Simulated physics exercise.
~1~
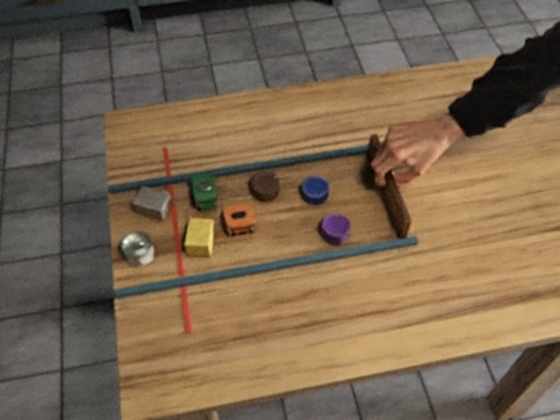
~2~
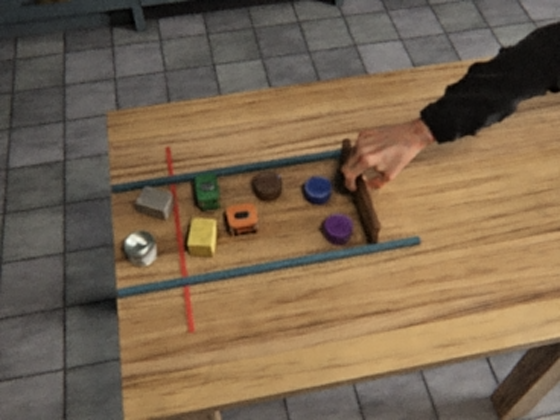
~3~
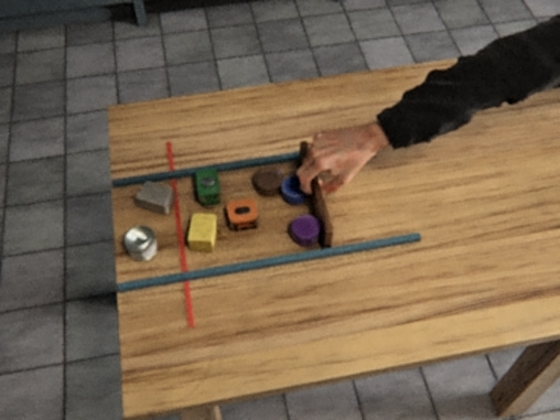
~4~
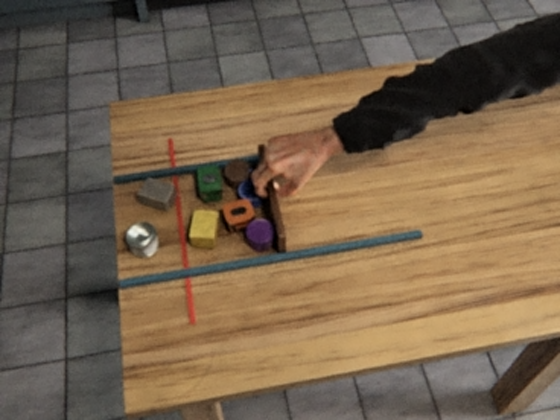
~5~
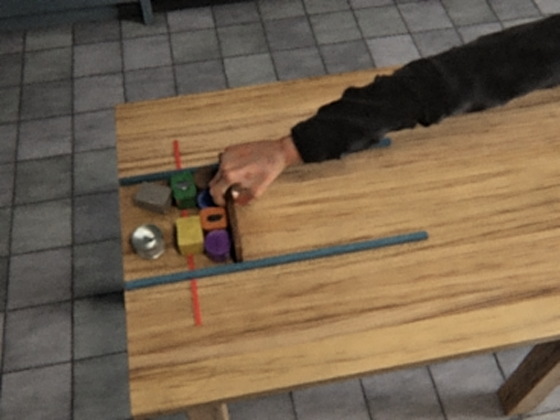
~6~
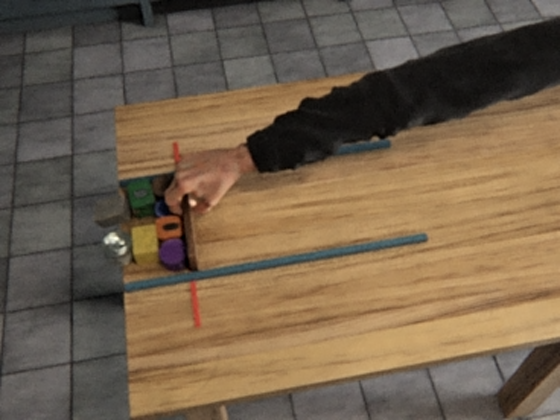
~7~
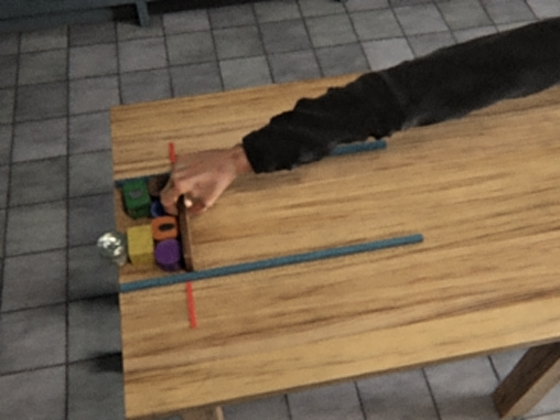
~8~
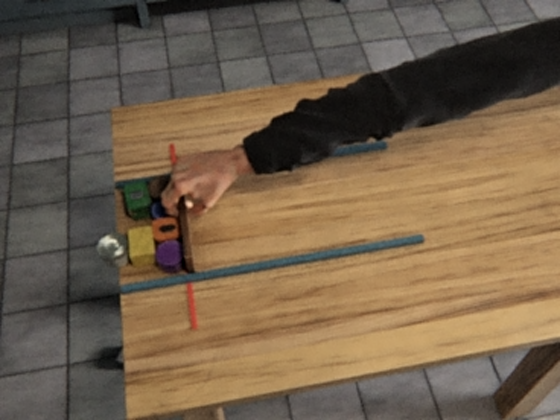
On a wooden table, a hand swept a wooden board leftward between two blue strips, bunching up small blocks, lids and toys until it reached the red tape, and the grey block went over the edge while most stayed on top.
